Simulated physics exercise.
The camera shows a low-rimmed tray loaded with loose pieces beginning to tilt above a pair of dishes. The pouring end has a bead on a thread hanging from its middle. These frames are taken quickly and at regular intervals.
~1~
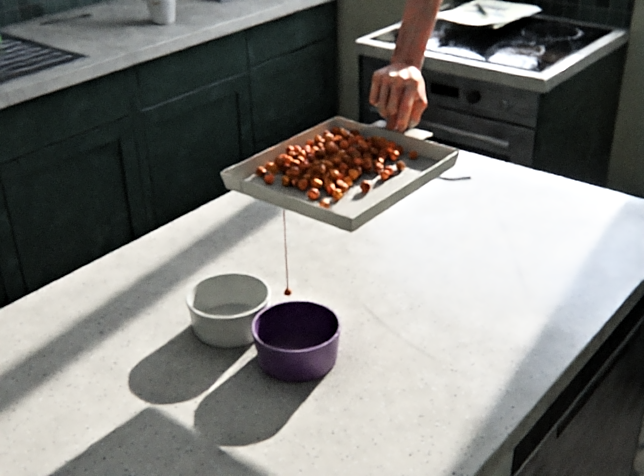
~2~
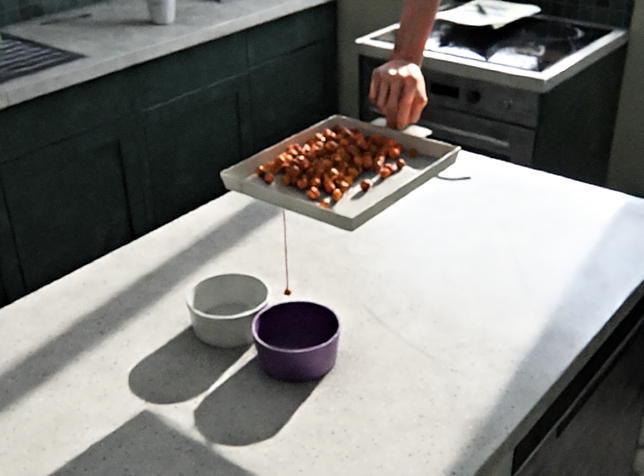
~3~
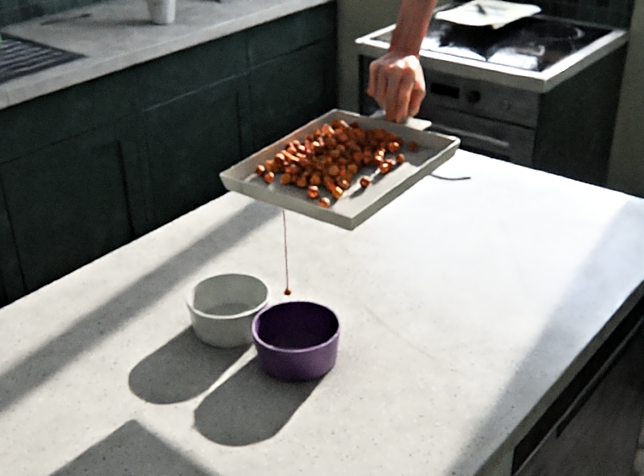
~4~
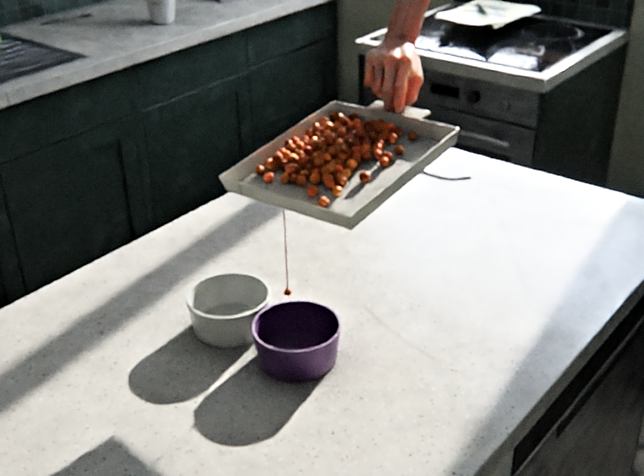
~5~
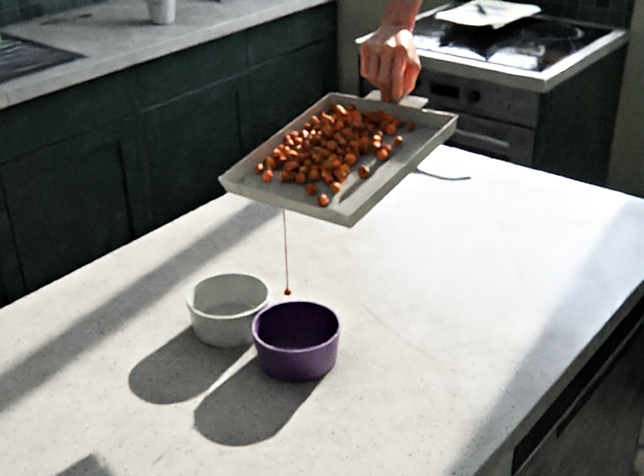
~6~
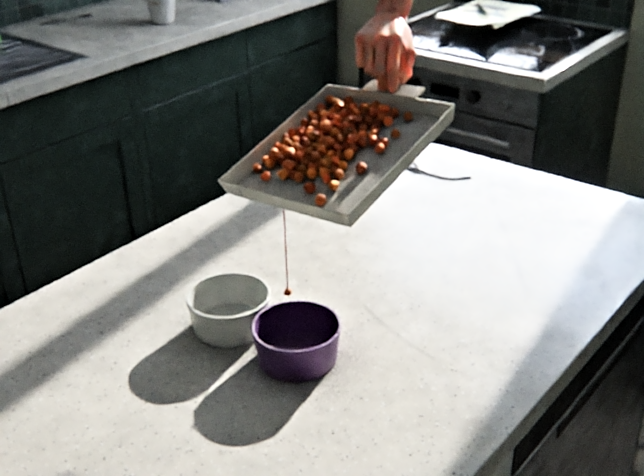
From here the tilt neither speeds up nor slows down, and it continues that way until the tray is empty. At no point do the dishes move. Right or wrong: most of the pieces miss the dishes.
Wrong.
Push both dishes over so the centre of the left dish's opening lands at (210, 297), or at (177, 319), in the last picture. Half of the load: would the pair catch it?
First try: Higher than half; second try: Lower than half.
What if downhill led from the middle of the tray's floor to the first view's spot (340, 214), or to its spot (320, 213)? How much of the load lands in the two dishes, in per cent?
Somewhere close to 30 % the first time, 40 % the second.
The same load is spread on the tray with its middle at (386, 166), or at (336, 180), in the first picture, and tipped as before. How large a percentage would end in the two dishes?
Around 70 percent the first time, around 70 percent the second.
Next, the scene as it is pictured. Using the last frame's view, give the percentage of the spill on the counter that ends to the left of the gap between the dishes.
My estimate is some 100 per cent.
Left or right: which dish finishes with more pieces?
Winner, as observed: The left-positioned one.
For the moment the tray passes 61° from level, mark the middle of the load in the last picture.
The load's middle is around (268, 161).
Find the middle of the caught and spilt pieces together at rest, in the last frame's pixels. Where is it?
Close to (227, 322) in the last view.
Just after the last frame, tray tipped steeply; almost all on the tray; about a tenth in the air.
A moment on, tray tipped past a quarter turn; the larger part on the tray; about a tenth in the left dish; just a few outside both; about a tenth in the air.
Further on, tray tipped past a quarter turn; about a tenth in the right dish; roughly two thirds in the left dish; roughly a quarter outside both.
When it is over, tray tipped past a quarter turn; about a tenth in the right dish; roughly two thirds in the left dish; roughly a quarter outside both.
